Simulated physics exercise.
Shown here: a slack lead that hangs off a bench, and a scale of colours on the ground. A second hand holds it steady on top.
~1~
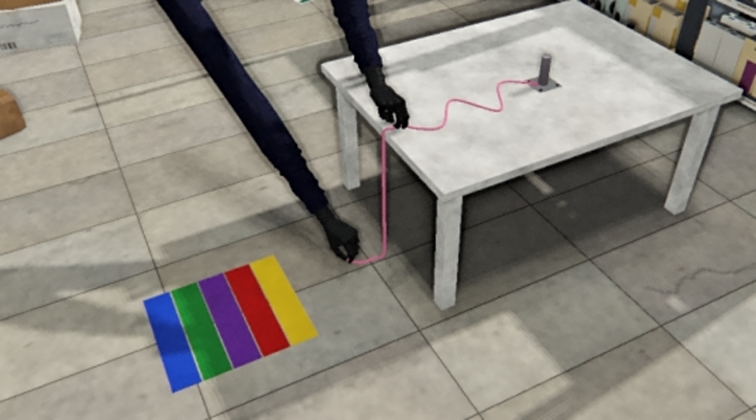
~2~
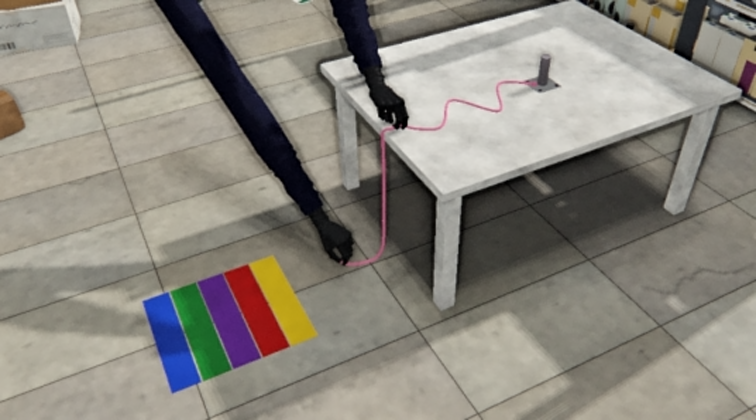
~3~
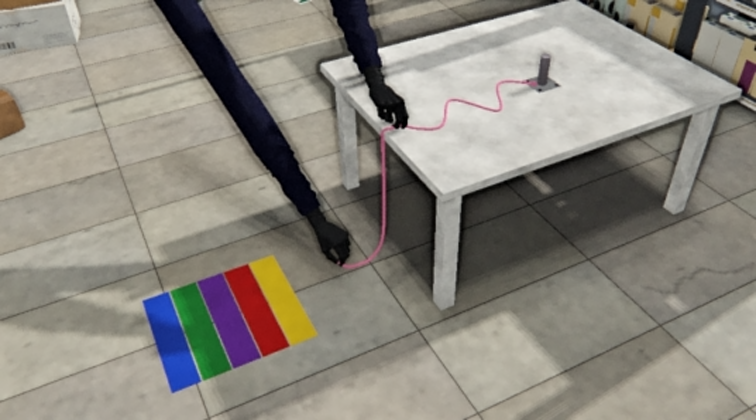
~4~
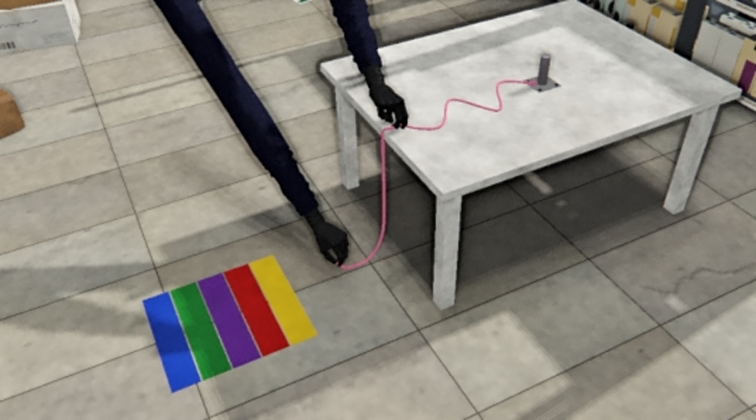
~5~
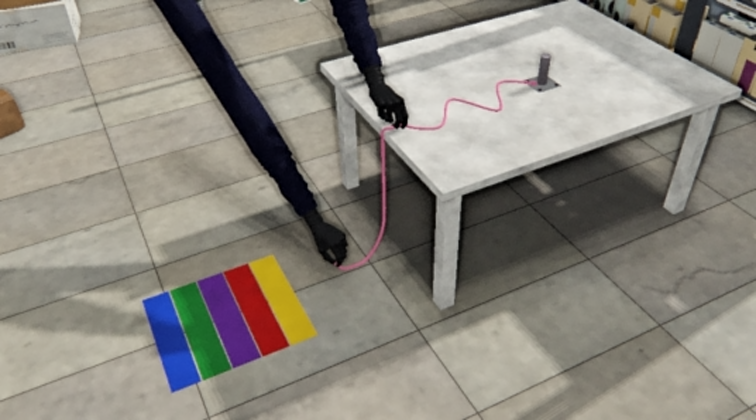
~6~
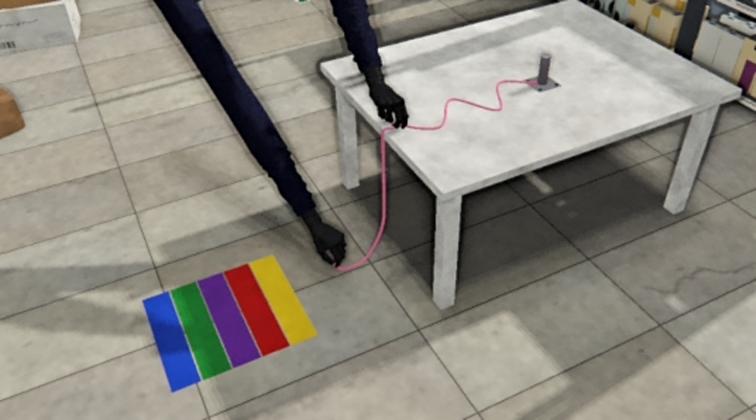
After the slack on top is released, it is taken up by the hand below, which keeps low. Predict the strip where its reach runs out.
Its reach runs out at the blue strip.
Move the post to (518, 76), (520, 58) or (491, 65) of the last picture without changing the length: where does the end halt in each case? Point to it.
The first try gives about (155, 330), the second about (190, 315) and the third about (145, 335).
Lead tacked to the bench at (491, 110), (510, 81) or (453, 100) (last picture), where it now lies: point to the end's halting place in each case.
About (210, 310), (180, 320) and (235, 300).
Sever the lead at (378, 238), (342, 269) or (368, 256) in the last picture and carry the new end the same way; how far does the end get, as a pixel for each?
In turn, (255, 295) for the first, (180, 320) for the second and (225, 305) for the third.
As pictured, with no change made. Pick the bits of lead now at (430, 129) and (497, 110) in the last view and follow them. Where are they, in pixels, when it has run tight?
I'd say about (360, 154) for one and about (458, 109) for the other.
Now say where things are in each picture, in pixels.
In the first picture, end (348, 260); yellow (297, 324); red (269, 335); purple (241, 346); green (211, 358); blue (181, 369).
In the second picture, end (342, 262); lead through (502, 83) (486, 109) (445, 118) (390, 129) (384, 187) (383, 241).
In the third picture, end (339, 263).
In the fourth picture, end (337, 263); lead through (502, 82) (486, 108) (445, 118) (390, 128) (384, 186) (380, 241).
In the fifth picture, end (336, 264).
In the sixth picture, end (334, 264); lead through (502, 82) (486, 108) (445, 117) (390, 128) (384, 186) (377, 241).
A little later, end near (214, 308); over purple.
Next, end near (185, 319); over green.
When it is tight, end near (167, 325); over blue. Over blue.
